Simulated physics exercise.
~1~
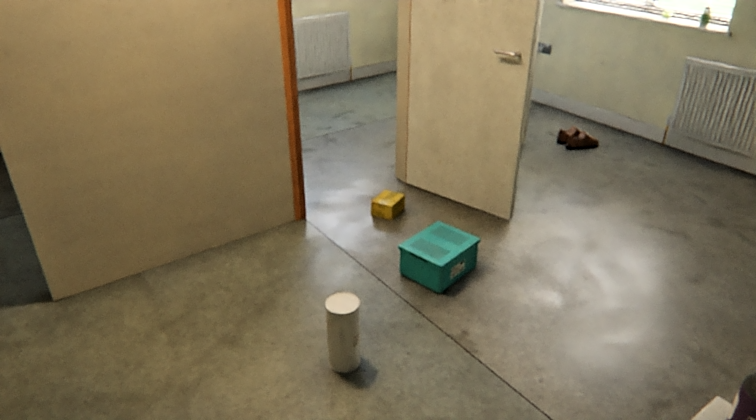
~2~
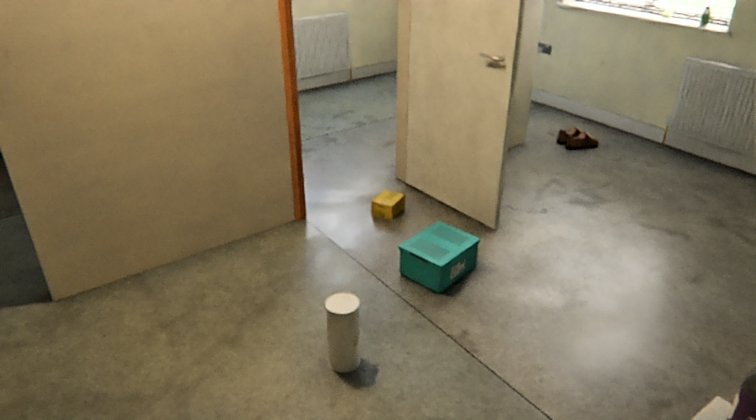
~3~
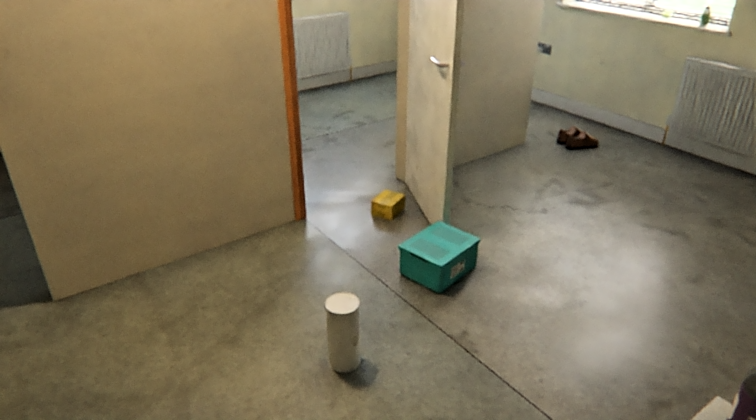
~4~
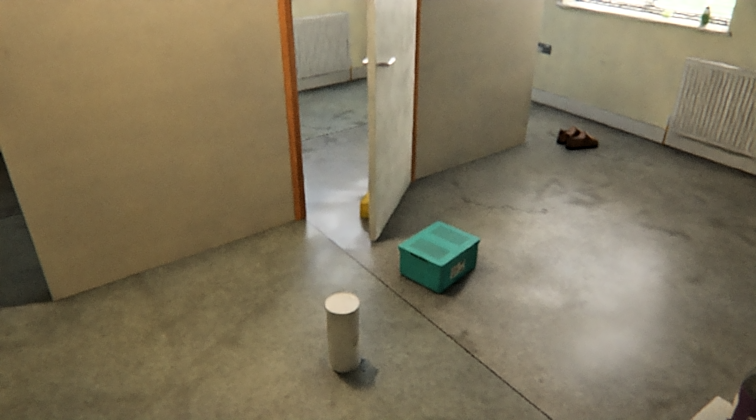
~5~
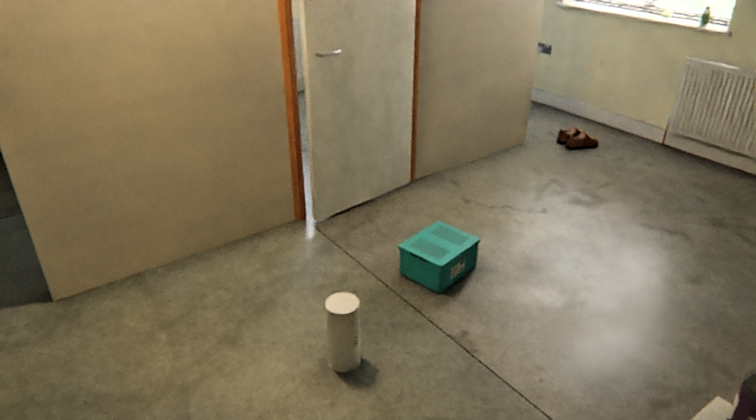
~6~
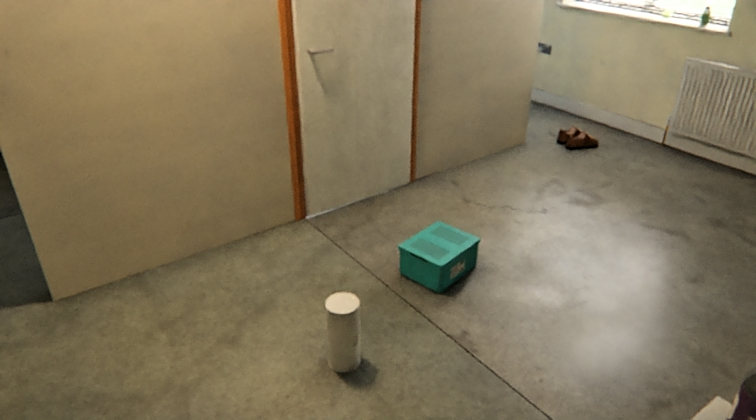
In this clip, an open door in a bare grey-floored room swings steadily toward its frame, passing behind a turquoise tote and a white canister that stay still. A small yellow box shifts left and disappears behind the door, which ends up closed.
